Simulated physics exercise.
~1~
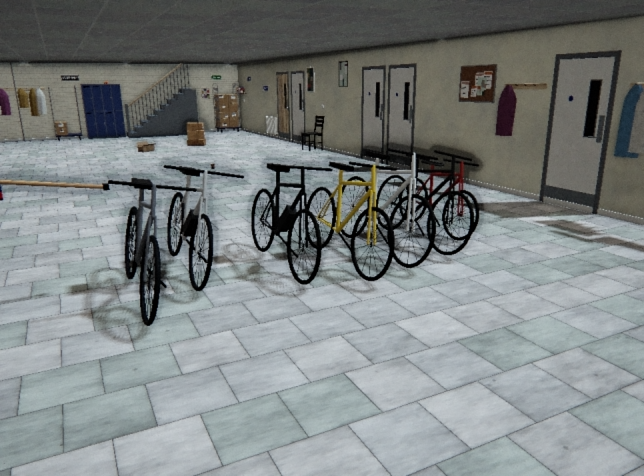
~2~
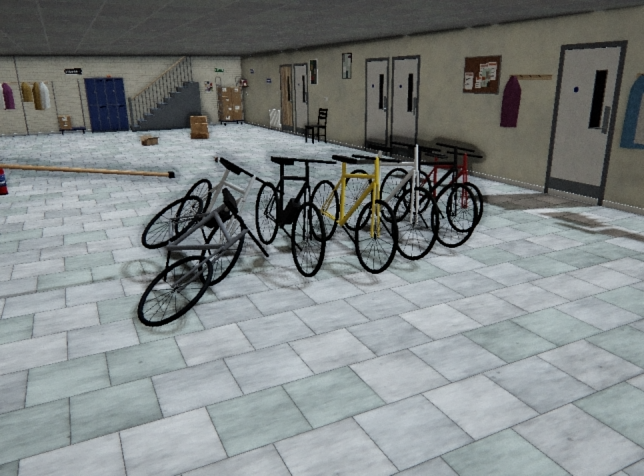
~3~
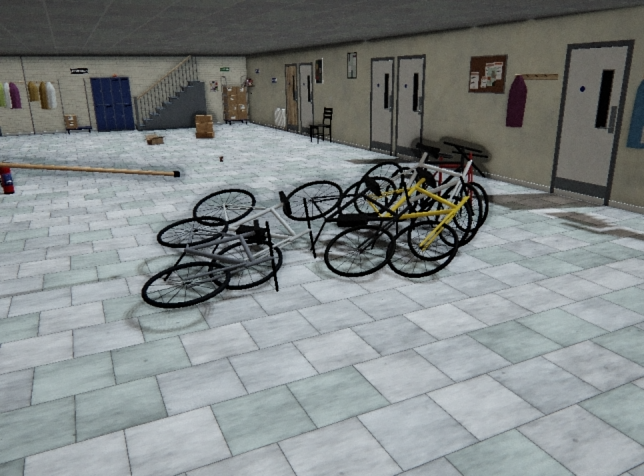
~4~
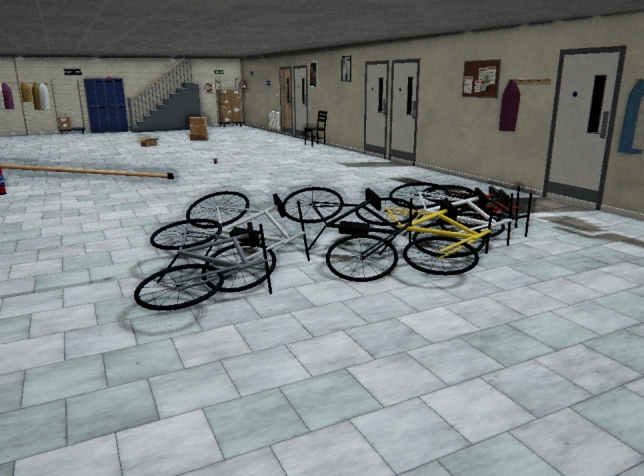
In a large tiled hall, a row of bicycles topples rightward one after another until all lie flat.
